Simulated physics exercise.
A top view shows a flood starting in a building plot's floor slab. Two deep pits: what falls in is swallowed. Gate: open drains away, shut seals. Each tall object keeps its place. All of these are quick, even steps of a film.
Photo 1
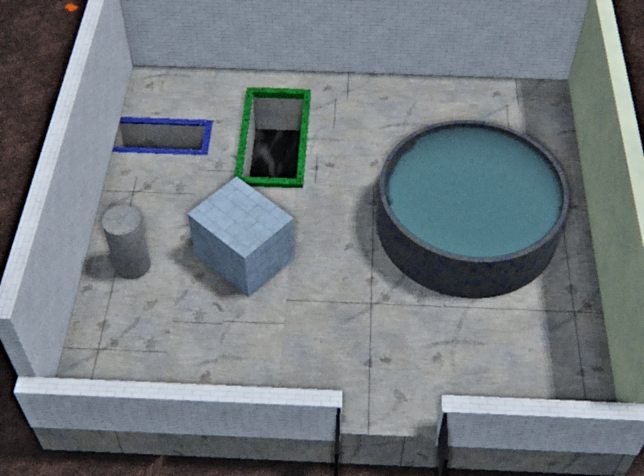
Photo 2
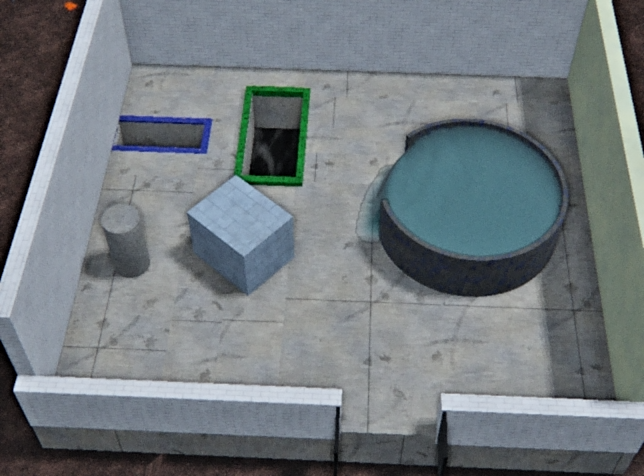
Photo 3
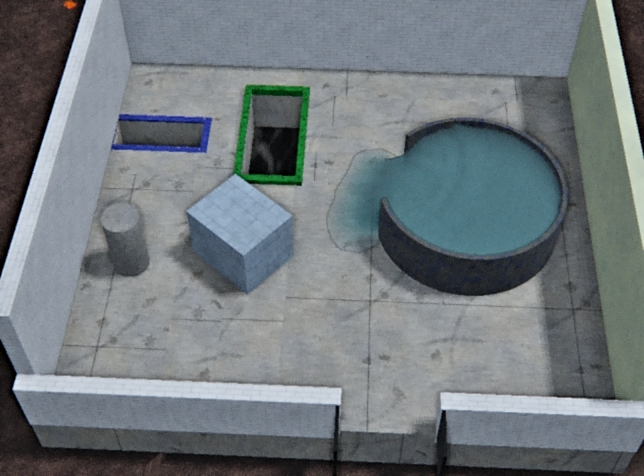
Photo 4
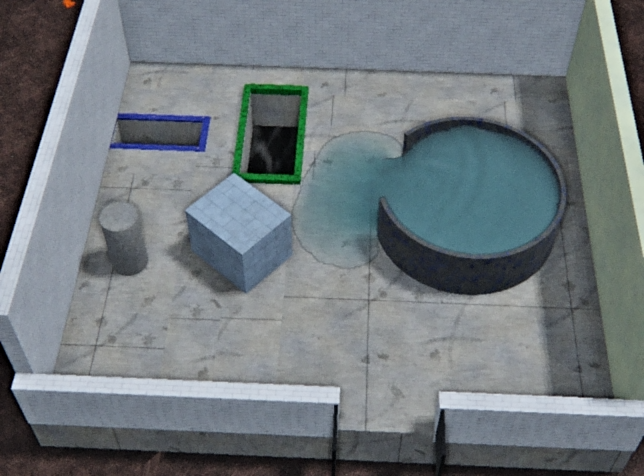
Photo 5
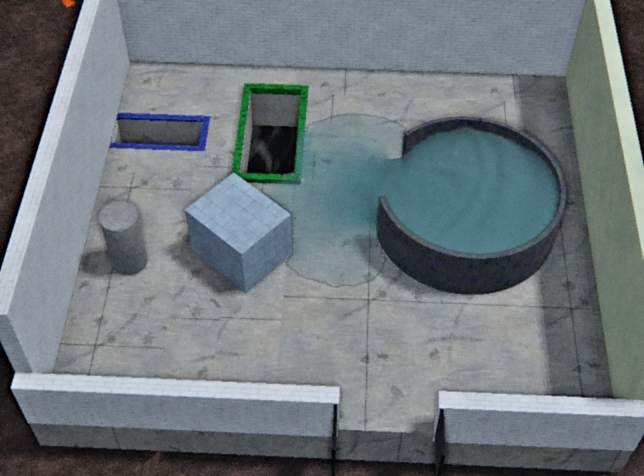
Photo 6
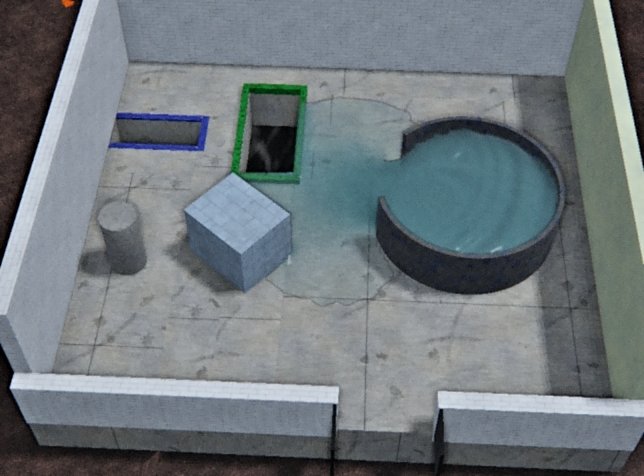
The clip shows a walled floor with a round tank of still water, a block, a cylinder and two framed pits; a gap opens in the tank's left side, and water spreads leftward to the green-framed pit and the block.
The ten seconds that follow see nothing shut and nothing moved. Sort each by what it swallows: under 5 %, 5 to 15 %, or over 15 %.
Sorted: Gate under 5 %, blue pit over 15 %, green pit over 15 %.
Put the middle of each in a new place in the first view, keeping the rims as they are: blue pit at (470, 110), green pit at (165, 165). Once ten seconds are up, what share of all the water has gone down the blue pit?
Share, blue pit, approx.: 4 in a hundred.
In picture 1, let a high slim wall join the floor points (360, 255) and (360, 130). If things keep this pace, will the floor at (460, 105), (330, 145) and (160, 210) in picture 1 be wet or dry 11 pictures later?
Result in the order given: Drowned, unaffected, unaffected.
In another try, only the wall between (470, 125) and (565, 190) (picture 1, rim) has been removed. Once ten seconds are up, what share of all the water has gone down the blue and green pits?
Blue about 14 %, green about 20 %.
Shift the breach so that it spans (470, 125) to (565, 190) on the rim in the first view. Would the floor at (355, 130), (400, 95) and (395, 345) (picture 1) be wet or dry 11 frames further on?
First spot submerged, second spot submerged, third spot spared.
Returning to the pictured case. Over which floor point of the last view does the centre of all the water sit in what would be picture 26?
Close to pixel (362, 207).
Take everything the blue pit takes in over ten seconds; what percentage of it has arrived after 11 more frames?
My estimate: Close to 5 per cent.
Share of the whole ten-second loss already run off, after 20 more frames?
Share gone: About 55 %.
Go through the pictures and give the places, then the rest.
The first frame shows still water in the round tank at (473, 190).
In the second frame, the front is at a hidden place, out from the gap at (385, 193).
In the third frame, the front is at (343, 245), out from the gap at (384, 192).
In the fourth frame, water pours out at (383, 193) and has run to (339, 140).
In the fifth frame, the front is at (308, 128), out from the gap at (382, 193).
In the sixth frame, the front is at a hidden place, out from the gap at (382, 192).
A moment on, water covers 25 % of the floor; the gate 0 %, the blue pit 0 %, the green pit 7 %.
Next, water covers 35 % of the floor; the gate 0 %, the blue pit 1 %, the green pit 14 %.
Then, water covers 60 % of the floor; the gate 0 %, the blue pit 6 %, the green pit 21 %.
Later, water covers 70 % of the floor; the gate 0 %, the blue pit 13 %, the green pit 26 %.
In the end, water covers 95 % of the floor; the gate 1 %, the blue pit 20 %, the green pit 27 %.
